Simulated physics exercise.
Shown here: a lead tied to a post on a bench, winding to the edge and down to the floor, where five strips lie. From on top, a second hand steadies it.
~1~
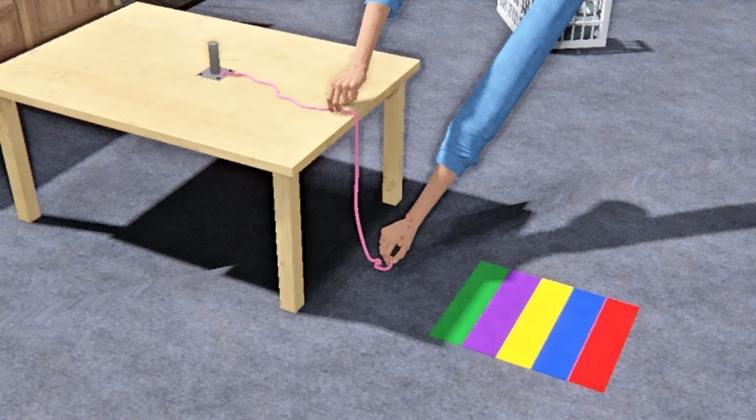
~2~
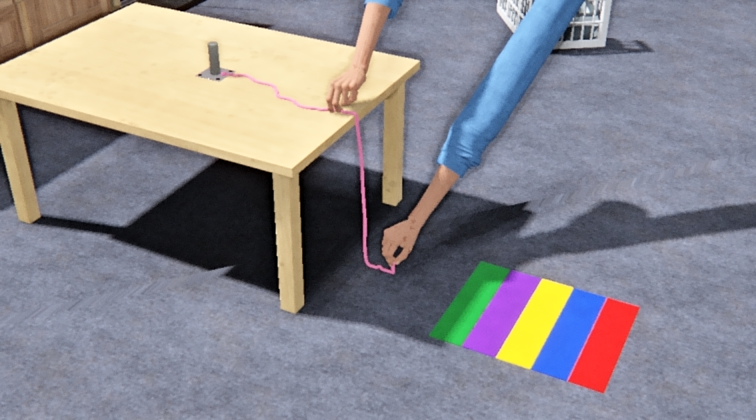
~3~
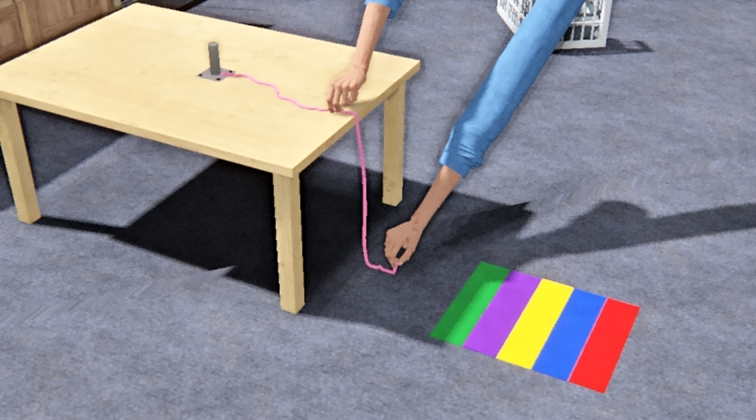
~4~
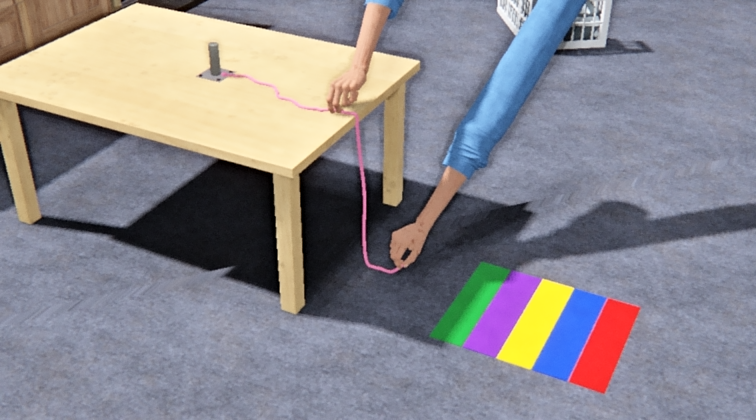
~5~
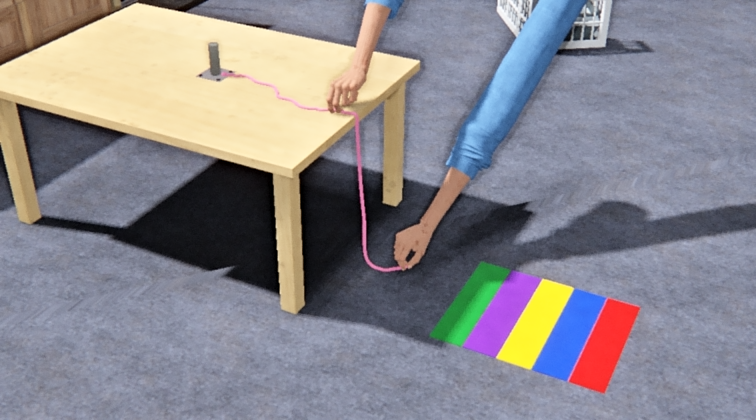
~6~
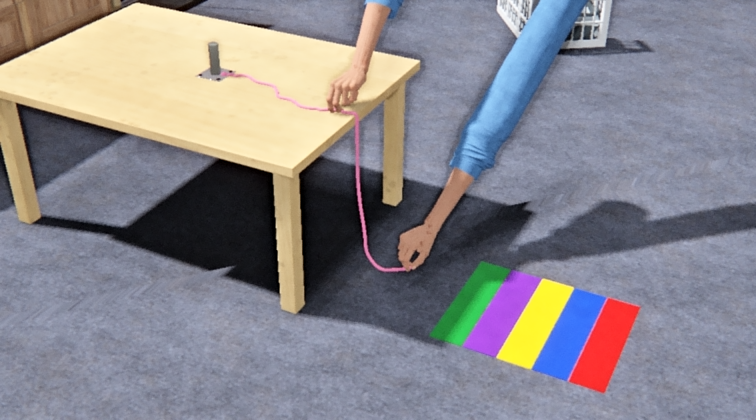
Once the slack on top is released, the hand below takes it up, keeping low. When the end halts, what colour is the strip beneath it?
Purple.
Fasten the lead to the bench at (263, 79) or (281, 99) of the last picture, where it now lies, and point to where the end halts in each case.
(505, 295), (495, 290).
A little later, end near (447, 279); short of the strips.
Next, end near (487, 290); over green.
When it is tight, end near (511, 298); over purple. The purple one.
